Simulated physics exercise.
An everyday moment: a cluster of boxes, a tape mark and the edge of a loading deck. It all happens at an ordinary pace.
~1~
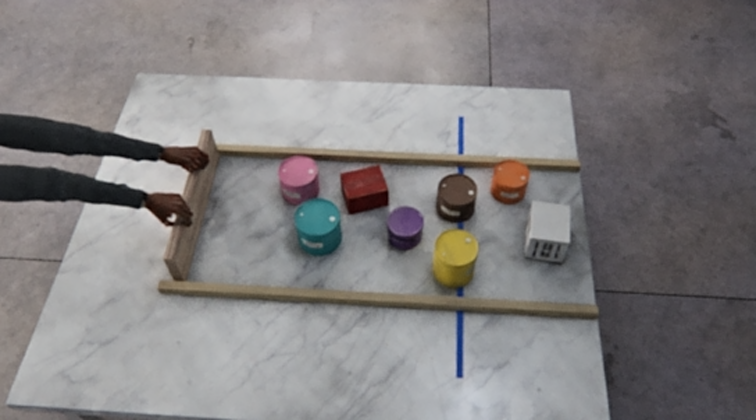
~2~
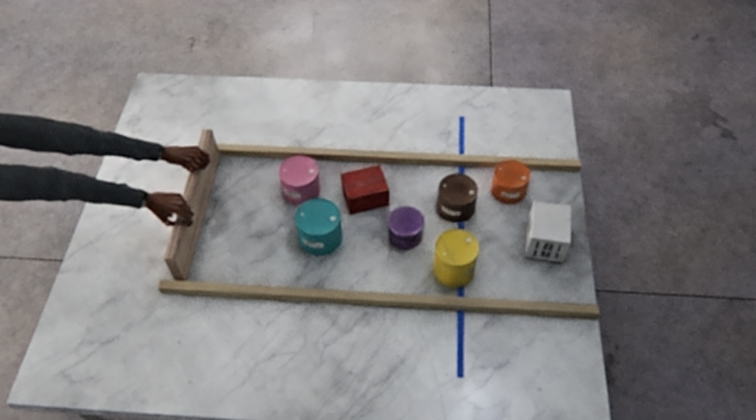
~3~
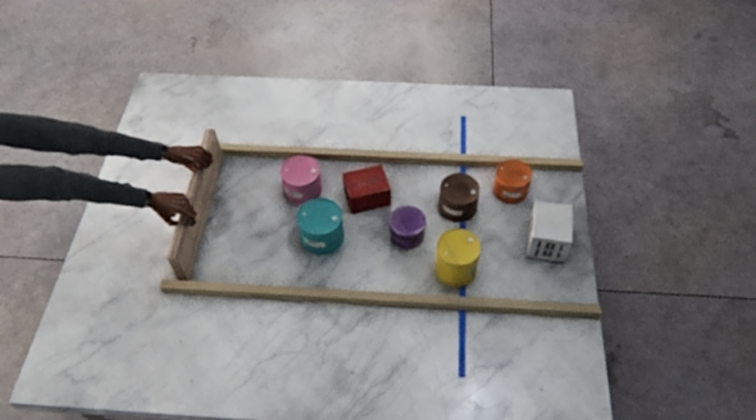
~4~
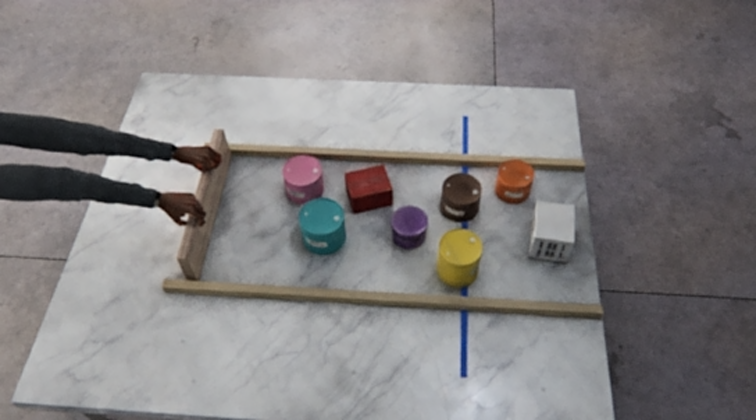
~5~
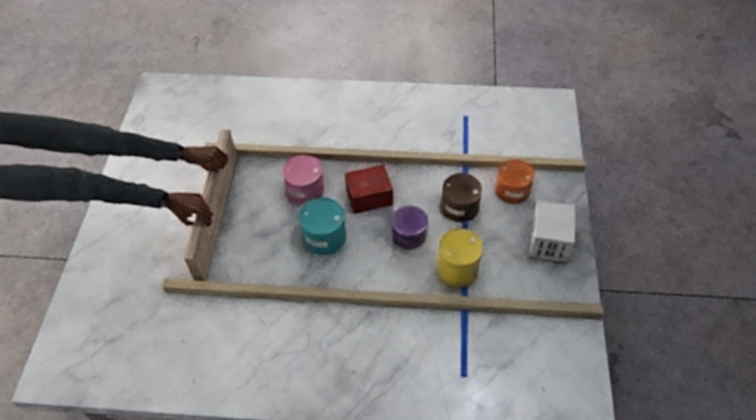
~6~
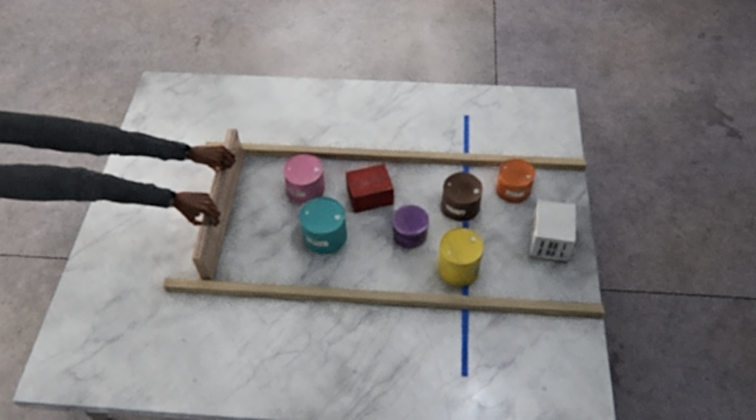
On a marble-patterned surface, two hands slide a wooden plank slightly right between rails toward colourful canisters and boxes that stay still.
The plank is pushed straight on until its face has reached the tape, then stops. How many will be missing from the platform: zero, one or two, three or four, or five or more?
Here the number that fall off is zero.
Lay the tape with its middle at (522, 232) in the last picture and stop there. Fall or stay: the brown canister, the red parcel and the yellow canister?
The brown canister comes down; the red parcel does not fall; the yellow canister does not fall.
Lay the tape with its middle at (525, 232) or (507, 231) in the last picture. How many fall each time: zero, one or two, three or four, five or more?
The falls would be either one or two; either one or two.
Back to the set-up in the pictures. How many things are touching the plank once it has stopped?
That makes 2.
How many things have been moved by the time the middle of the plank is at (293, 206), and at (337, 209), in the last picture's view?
At the one place 1, at the other 3.
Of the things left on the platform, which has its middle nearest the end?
The white crate.
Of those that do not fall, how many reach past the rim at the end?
1 of them.
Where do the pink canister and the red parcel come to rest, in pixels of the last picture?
Near (486, 187) and (524, 203).
Early on, none off yet; white crate at rest near (553, 231); orange canister at rest near (515, 181); brown canister at rest near (462, 197).
A while later, none off yet; white crate moving near (555, 232); orange canister travelled a little near (520, 180); brown canister travelled about its own width near (519, 209).
Finally, the number that fall off is zero.
